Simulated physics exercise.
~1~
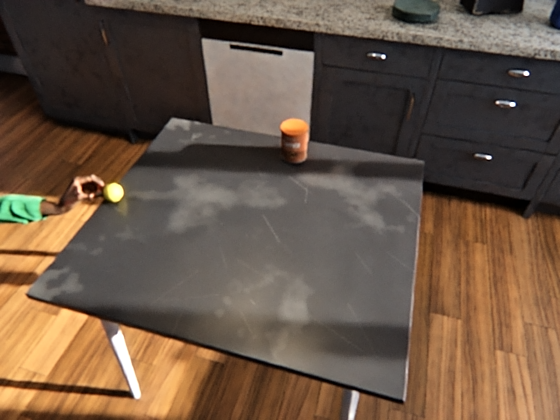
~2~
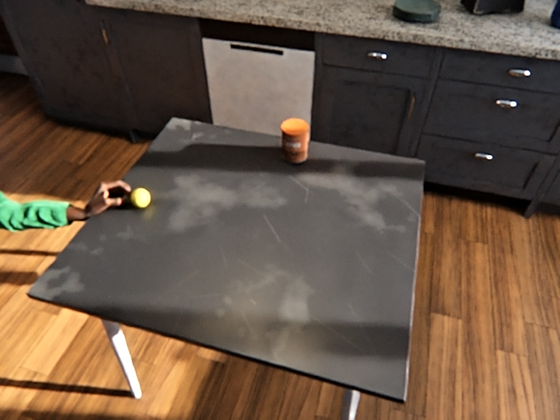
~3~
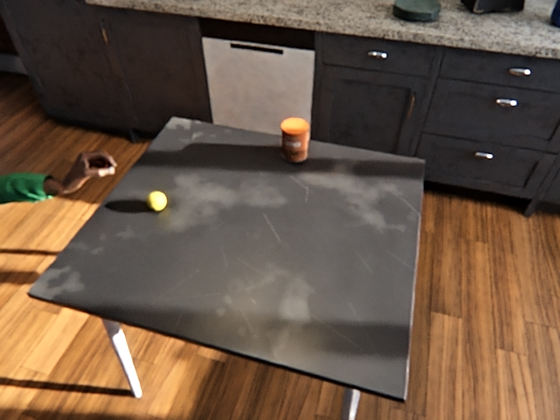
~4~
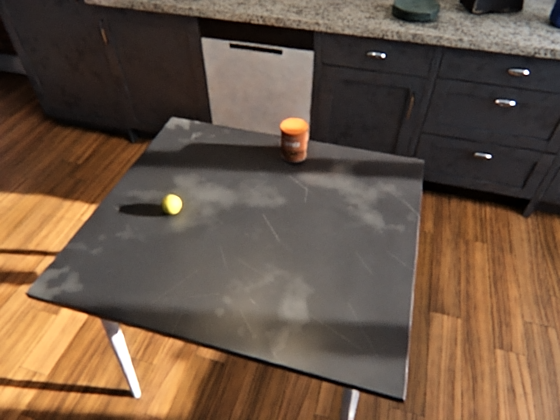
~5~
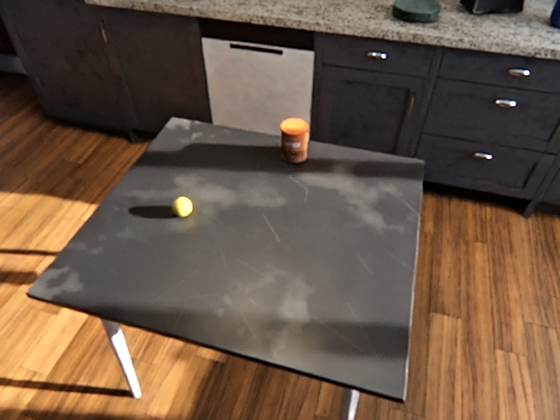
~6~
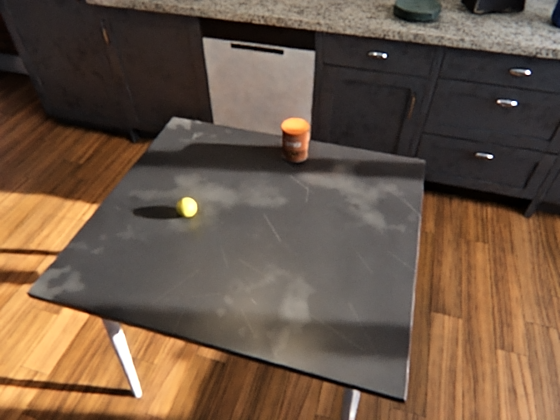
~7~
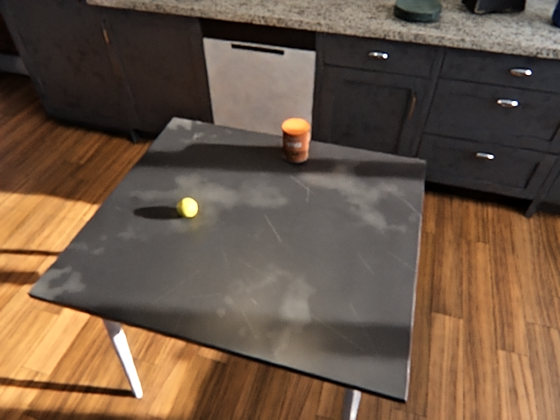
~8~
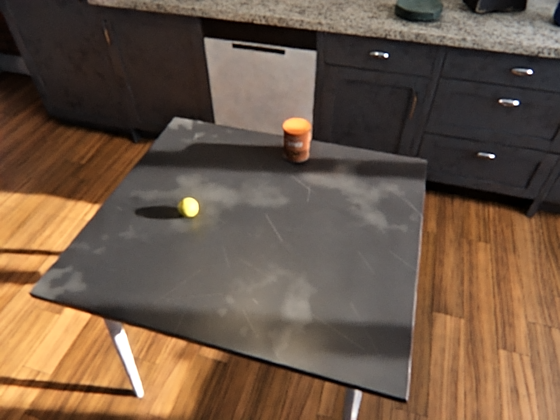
A hand pushing a yellow lemon rightward across a dark table, then withdrawing as it rolls to rest, still on top.
